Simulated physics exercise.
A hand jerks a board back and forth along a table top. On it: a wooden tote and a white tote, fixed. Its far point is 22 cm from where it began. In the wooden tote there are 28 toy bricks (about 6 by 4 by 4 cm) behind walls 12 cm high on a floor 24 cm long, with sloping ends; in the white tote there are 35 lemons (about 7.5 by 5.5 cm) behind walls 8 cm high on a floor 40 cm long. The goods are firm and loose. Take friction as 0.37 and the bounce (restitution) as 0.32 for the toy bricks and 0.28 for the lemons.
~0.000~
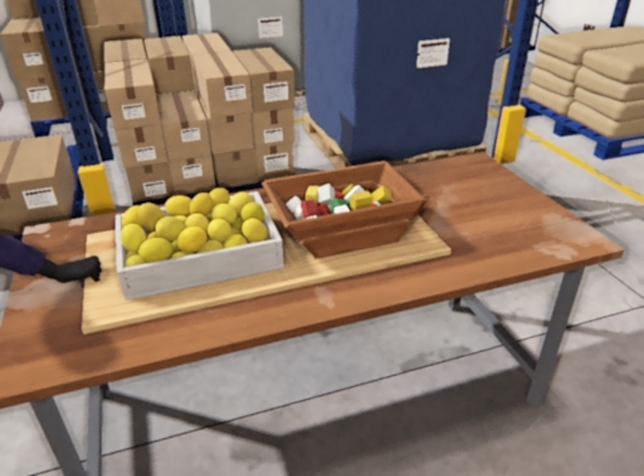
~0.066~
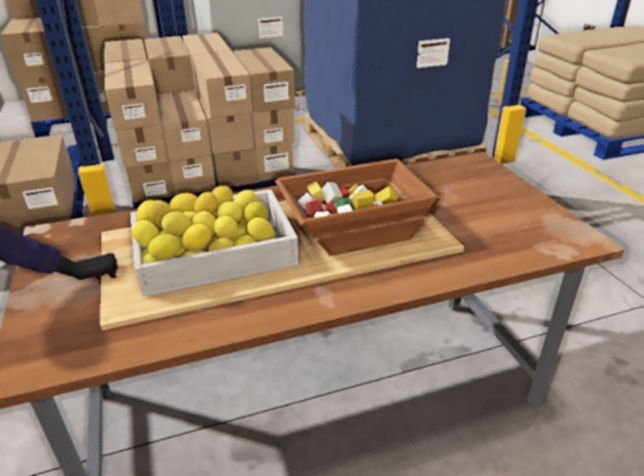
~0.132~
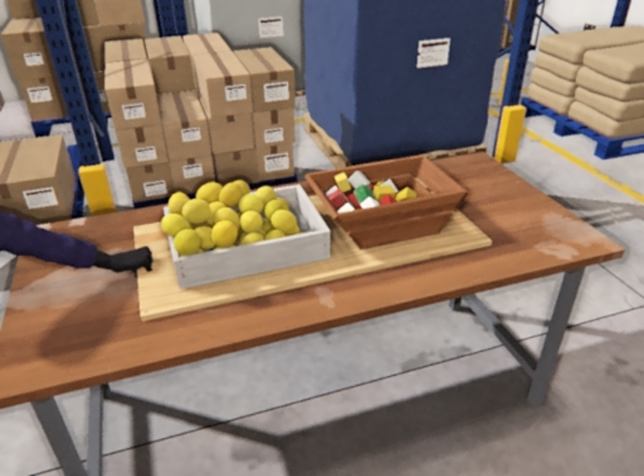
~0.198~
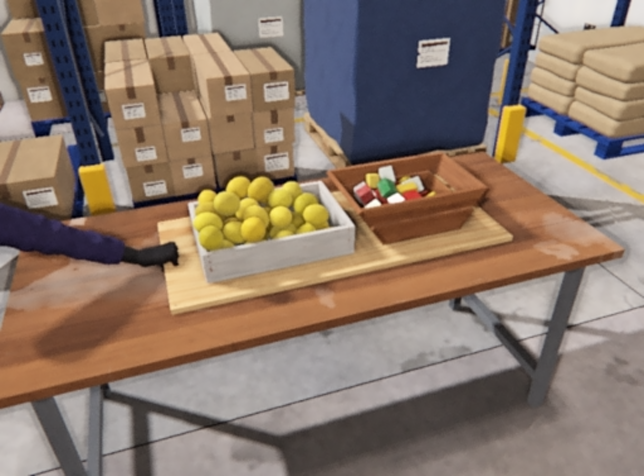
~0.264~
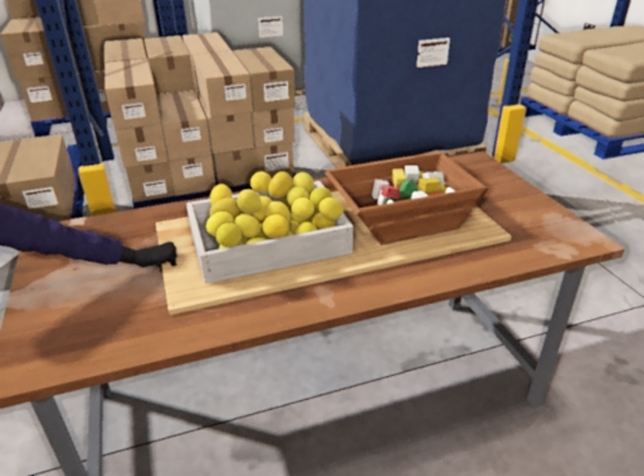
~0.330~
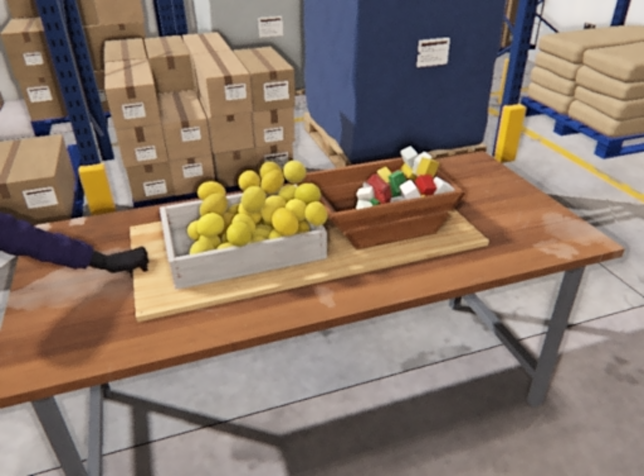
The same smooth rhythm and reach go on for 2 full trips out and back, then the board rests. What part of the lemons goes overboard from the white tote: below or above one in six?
More than one in six of the lemons leave the white tote.
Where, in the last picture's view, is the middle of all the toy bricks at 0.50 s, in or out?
Around (344, 211).
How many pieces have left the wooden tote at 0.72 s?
About: Wooden tote 1.
After 0.50 s, wooden tote 28 in, 0 out and white tote 30 in, 5 out.
After 0.72 s, wooden tote 27 in, 1 out and white tote 25 in, 10 out.
After 1.03 s, wooden tote 24 in, 4 out and white tote 22 in, 13 out.
When it is over (at 1.42 s), wooden tote 24 in, 4 out and white tote 22 in, 13 out. Asked share, 13 of 35, 37 per cent.
